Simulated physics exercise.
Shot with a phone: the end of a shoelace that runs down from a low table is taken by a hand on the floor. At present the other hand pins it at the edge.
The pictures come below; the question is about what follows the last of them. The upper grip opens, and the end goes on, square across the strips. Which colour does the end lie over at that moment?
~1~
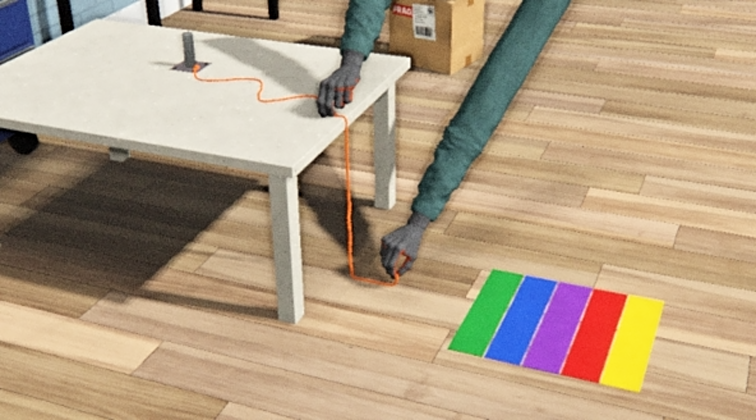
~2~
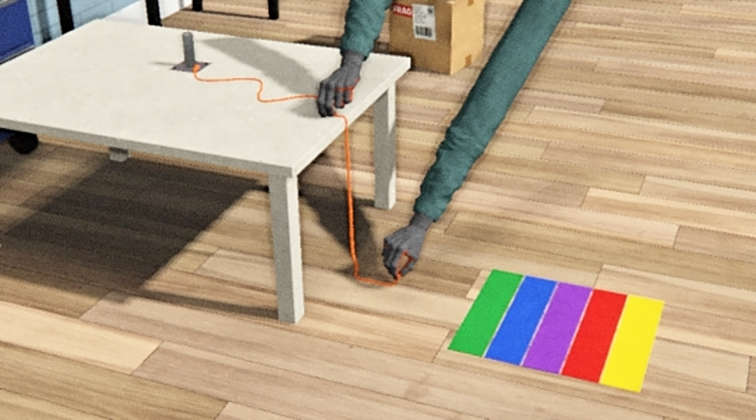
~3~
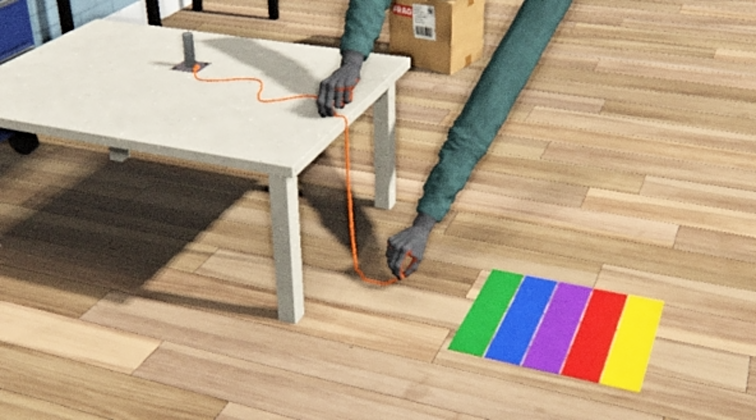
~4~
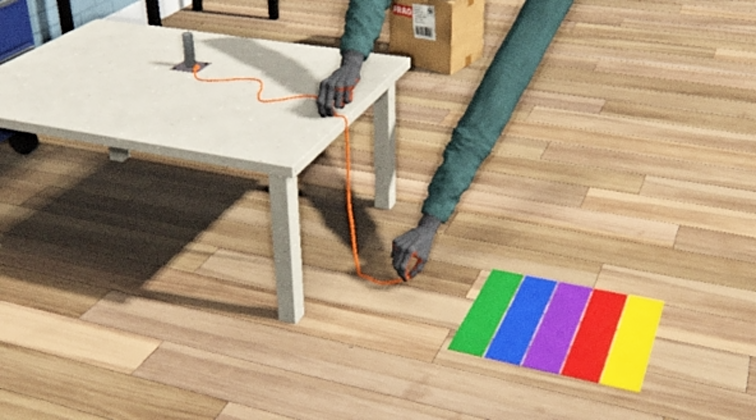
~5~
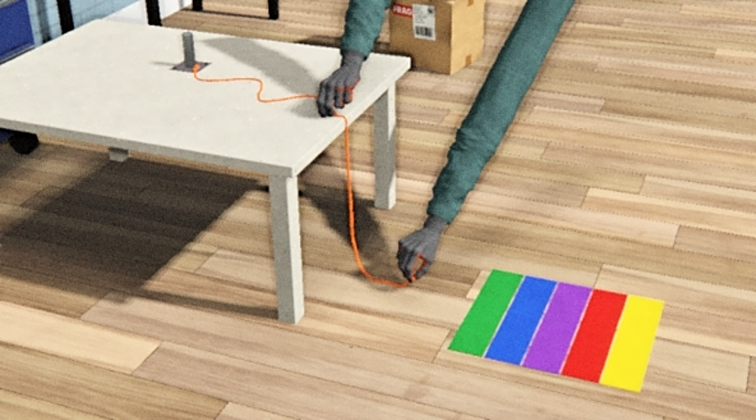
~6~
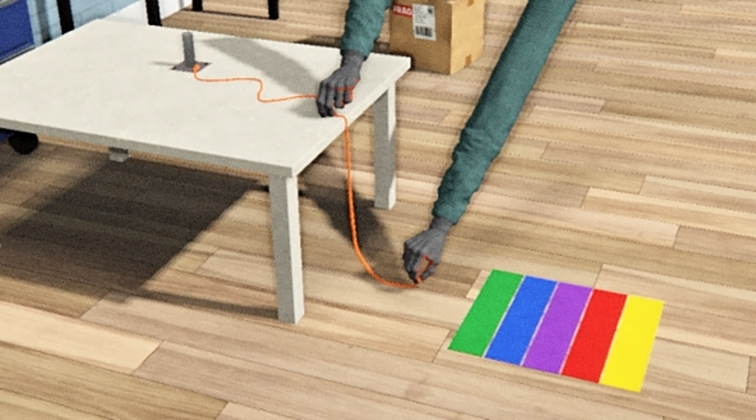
It lies over red.
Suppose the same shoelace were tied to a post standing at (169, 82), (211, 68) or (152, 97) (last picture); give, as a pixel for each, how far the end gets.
Roughly (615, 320), then (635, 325), then (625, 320).
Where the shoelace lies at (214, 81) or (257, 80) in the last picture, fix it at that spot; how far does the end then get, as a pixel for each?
Respectively, (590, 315) and (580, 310).
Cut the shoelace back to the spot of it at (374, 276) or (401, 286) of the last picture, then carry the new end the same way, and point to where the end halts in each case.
Result 1: (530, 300). Result 2: (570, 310).
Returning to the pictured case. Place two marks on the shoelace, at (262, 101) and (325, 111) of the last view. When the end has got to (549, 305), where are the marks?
You'll find them at (322, 96) and (372, 154).
Soon after, end near (549, 306); over purple.
Then, end near (587, 313); over red.
At full stretch, end near (608, 317); over red. It gets as far as the red strip.
